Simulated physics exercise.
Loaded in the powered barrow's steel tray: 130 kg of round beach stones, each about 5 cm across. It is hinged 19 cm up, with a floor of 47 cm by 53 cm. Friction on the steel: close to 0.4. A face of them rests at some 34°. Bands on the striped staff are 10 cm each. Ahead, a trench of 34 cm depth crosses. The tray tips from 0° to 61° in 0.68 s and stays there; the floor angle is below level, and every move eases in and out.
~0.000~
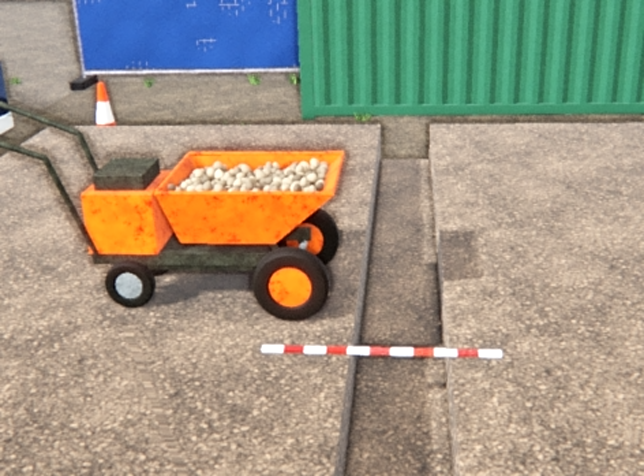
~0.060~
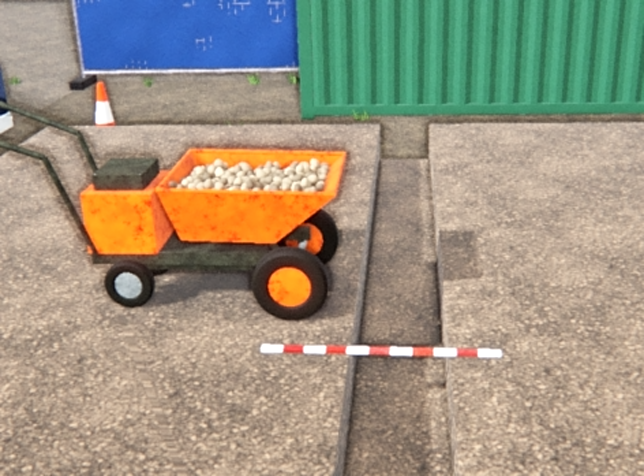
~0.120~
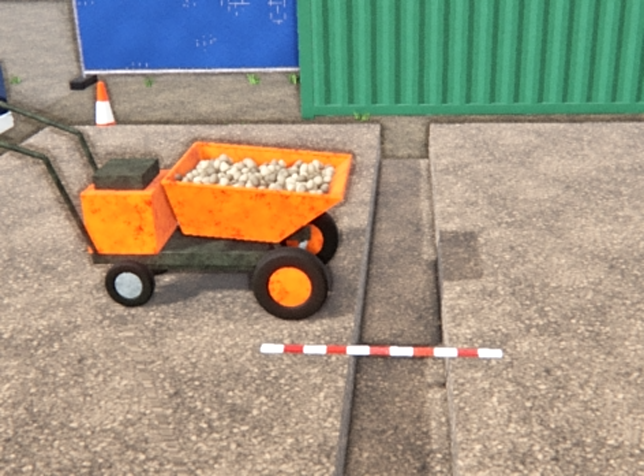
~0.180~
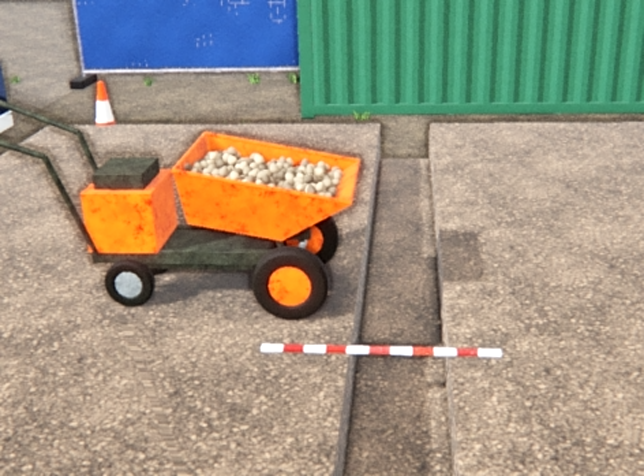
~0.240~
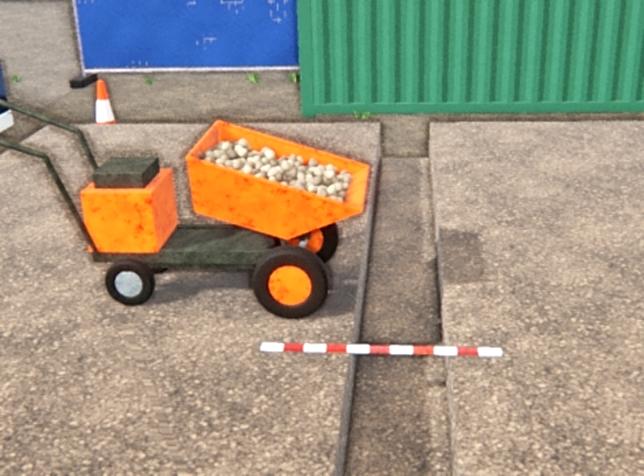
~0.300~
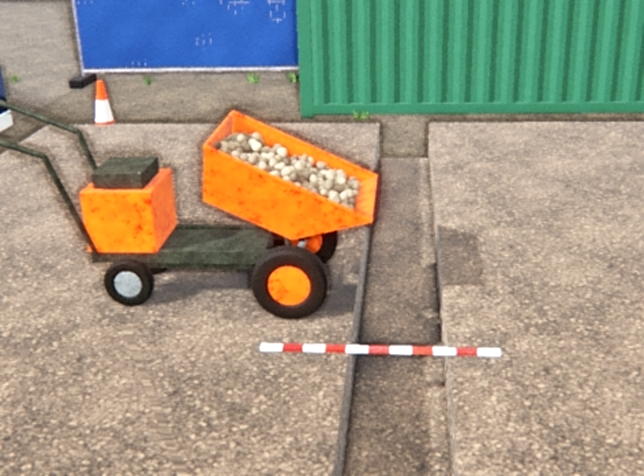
An orange powered barrow with a tray of pale stones stands at the left of a gritty paved yard, seen from slightly above and to its side. Behind it are a blue panel, a green corrugated wall and a small orange-and-white cone, while a red-and-white striped staff lies across a narrow trench. The tray tilts steadily, its rear rising and its lip leaning rightward, as the camera stays still.
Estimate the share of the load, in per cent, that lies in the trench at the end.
I would say 49 per cent of the load lies in the trench at the end.
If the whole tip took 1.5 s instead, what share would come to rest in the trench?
It would be near 65 percent.
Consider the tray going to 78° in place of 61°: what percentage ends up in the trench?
Then close to 75 per cent.
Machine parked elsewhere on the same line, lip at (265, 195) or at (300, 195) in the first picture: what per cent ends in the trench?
Roughly 100 percent for the first, and 85 percent for the second.
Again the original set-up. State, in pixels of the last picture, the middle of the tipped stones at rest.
Resting centre: About (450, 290).
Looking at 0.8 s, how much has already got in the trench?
Approx. 20 % of the load.
After 0.5 s the floor is at 51°; 100 % in the tray; the foremost stones are at (389, 235).
After 0.8 s the floor is at 61°; 76 % in the tray, 19 % in the trench, 5 % past the trench; the foremost stones are at (458, 281).
After 1.1 s the floor is at 61°; 22 % in the tray, 30 % in the trench, 48 % past the trench; the foremost stones are at (590, 291).
After 3.1 s the floor is at 61°; 0 % in the tray, 49 % in the trench, 51 % past the trench; the foremost stones are past the picture's edge.
